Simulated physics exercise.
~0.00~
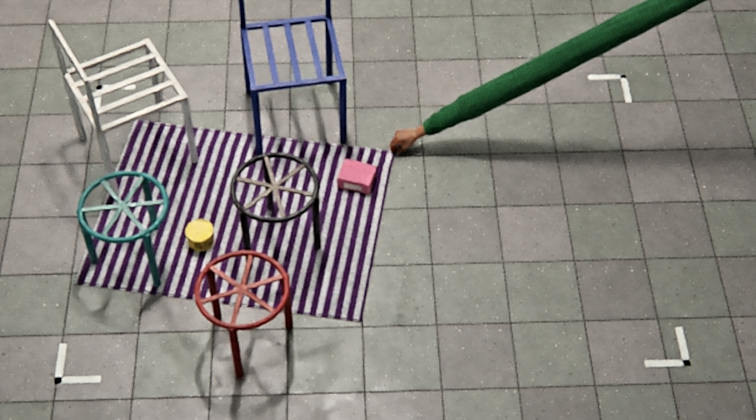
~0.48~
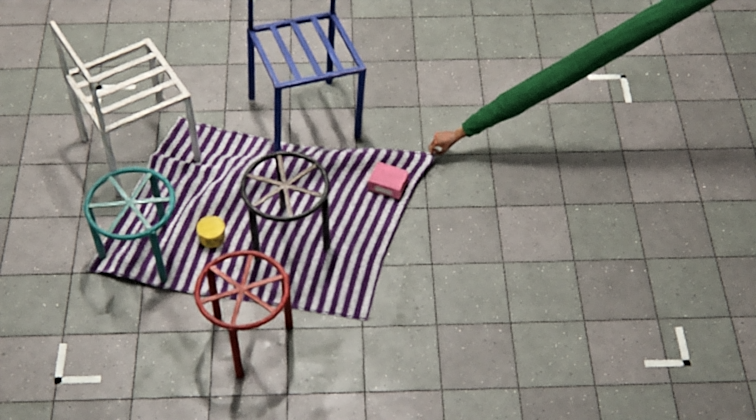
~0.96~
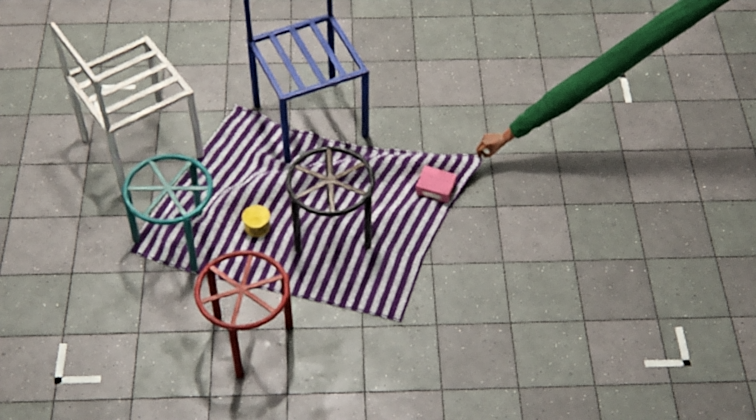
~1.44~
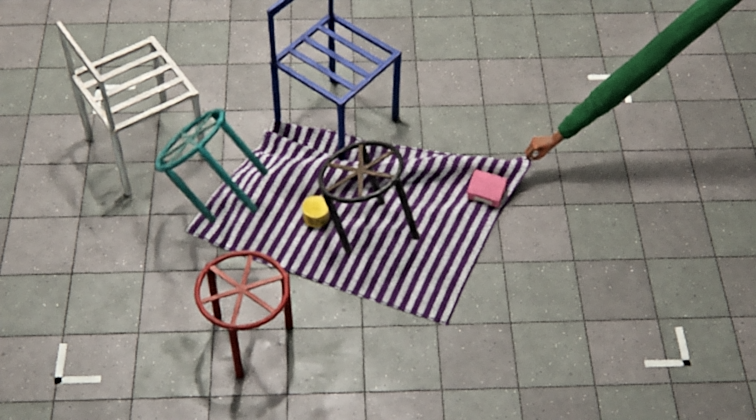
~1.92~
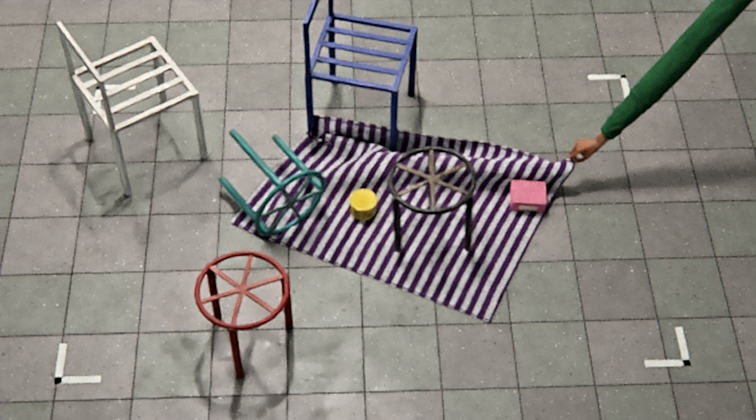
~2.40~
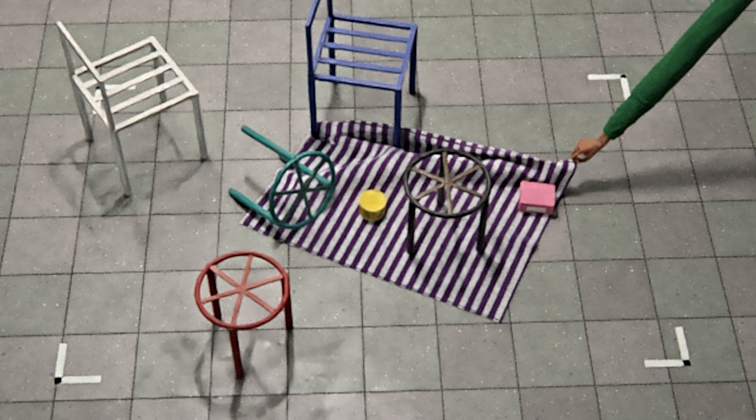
Striped cloth pulled right by a green-sleeved arm, carrying stools, a yellow bucket and pink box, the teal stool toppling onto it.
